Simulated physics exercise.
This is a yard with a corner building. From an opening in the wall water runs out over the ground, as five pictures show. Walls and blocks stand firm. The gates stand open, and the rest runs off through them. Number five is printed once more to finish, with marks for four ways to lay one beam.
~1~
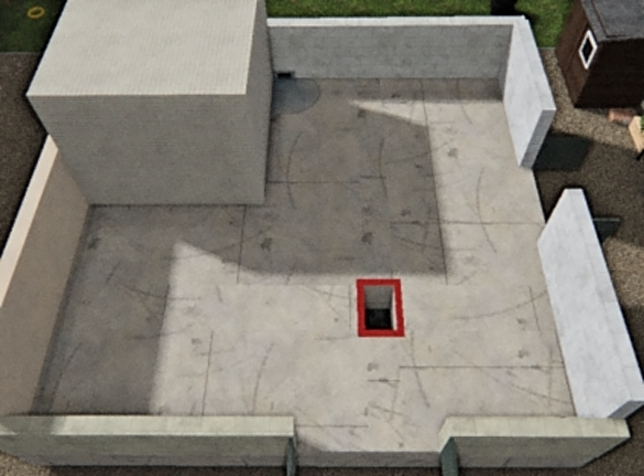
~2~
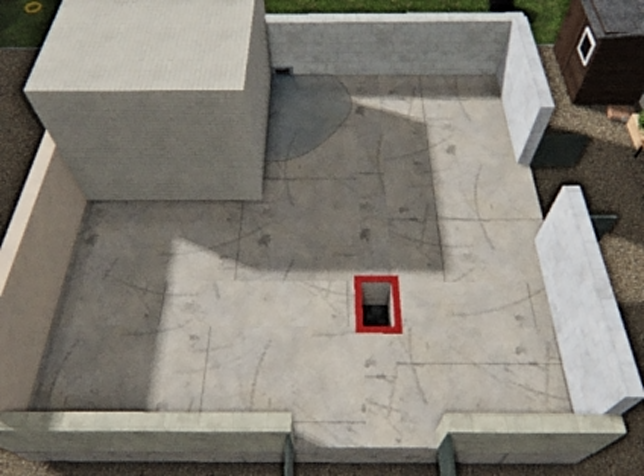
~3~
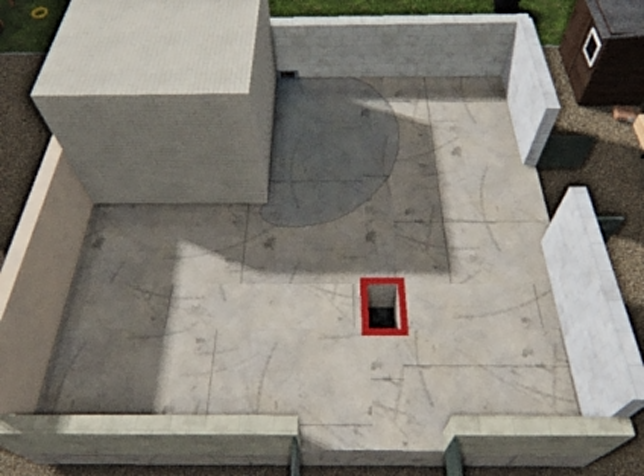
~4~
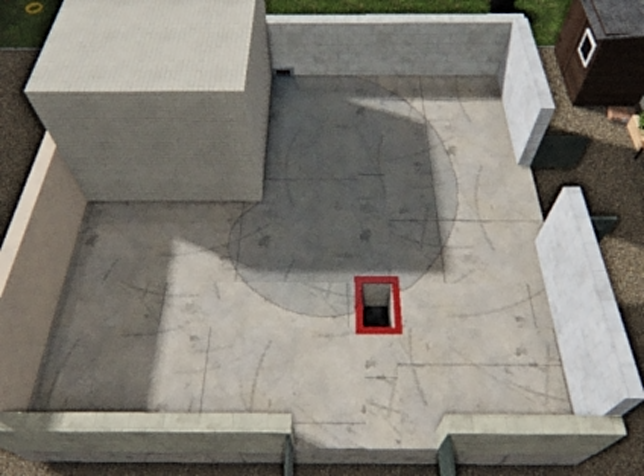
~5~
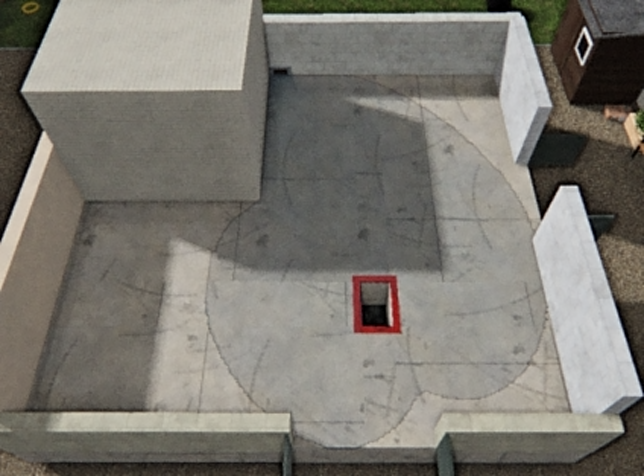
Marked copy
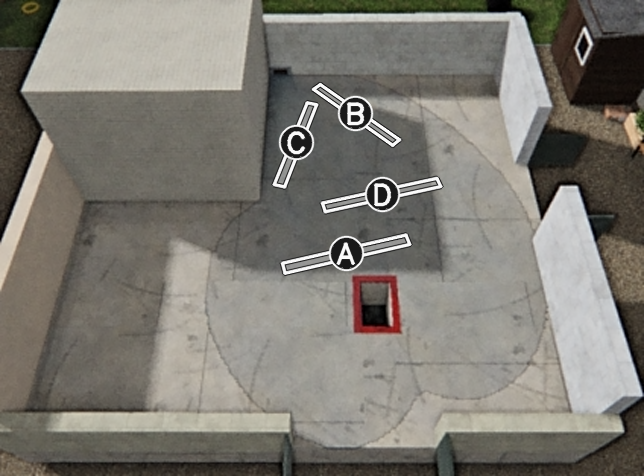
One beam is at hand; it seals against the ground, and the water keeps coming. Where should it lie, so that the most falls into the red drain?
Position B.
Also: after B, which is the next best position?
That would be C.
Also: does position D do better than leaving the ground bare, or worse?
It is worse.
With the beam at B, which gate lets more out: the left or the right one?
The left gate.
On the marked copy, A from (283, 268) to (407, 239); B from (316, 86) to (396, 142); C from (279, 185) to (311, 103); D from (323, 207) to (438, 182).
Choosing A, about 7 % of the stream runs into the red drain, about 90 % out by the gates.
Choosing B, about 25 % of the stream runs into the red drain, about 73 % out by the gates.
Choosing C, about 18 % of the stream runs into the red drain, about 79 % out by the gates.
Choosing D, about 9 % of the stream runs into the red drain, about 86 % out by the gates.
